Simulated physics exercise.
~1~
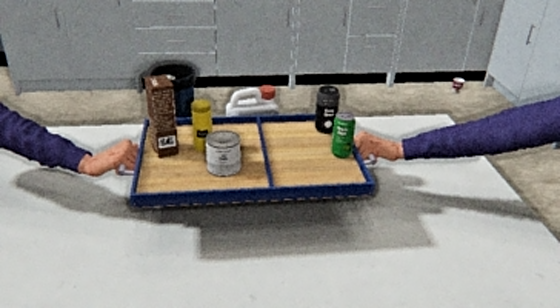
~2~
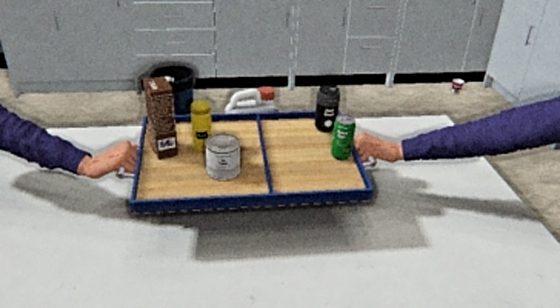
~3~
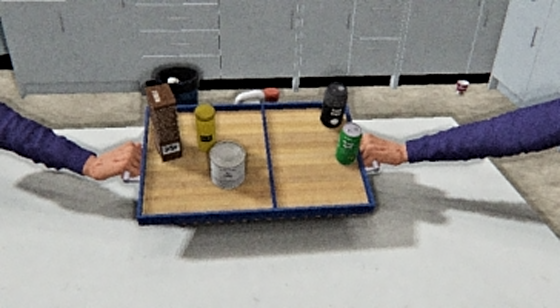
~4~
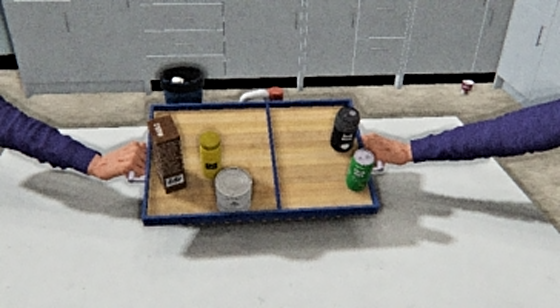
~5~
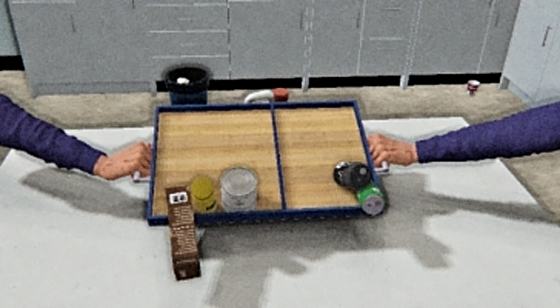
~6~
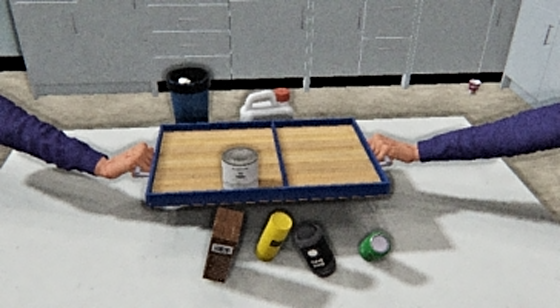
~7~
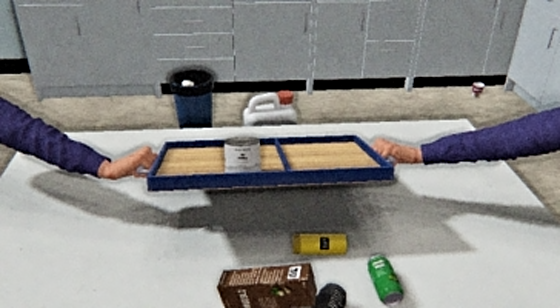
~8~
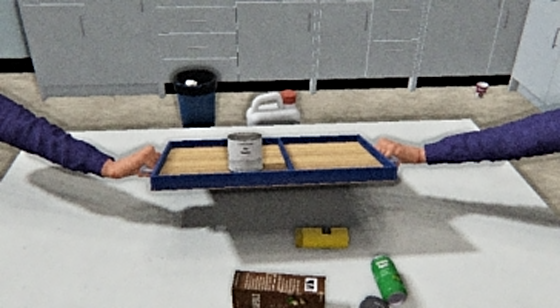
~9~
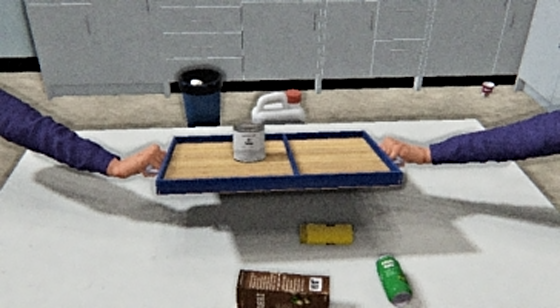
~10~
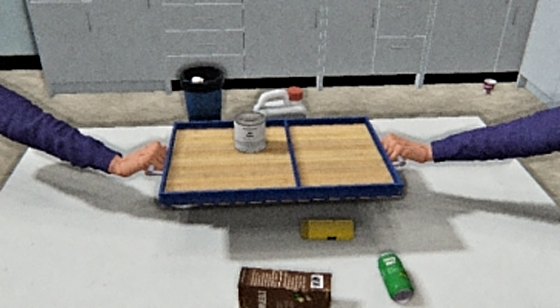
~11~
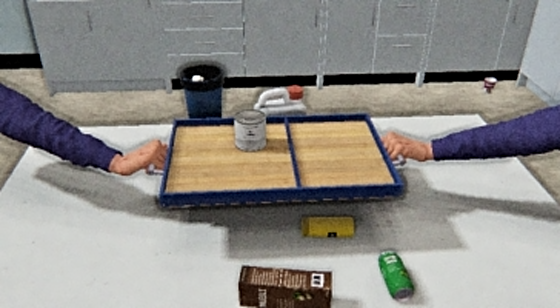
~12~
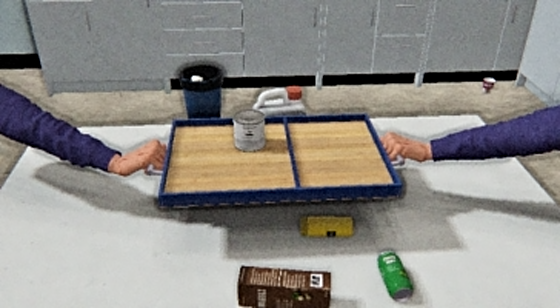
Four items tumble off a tray tilted by two hands, while the white tin stays aboard.
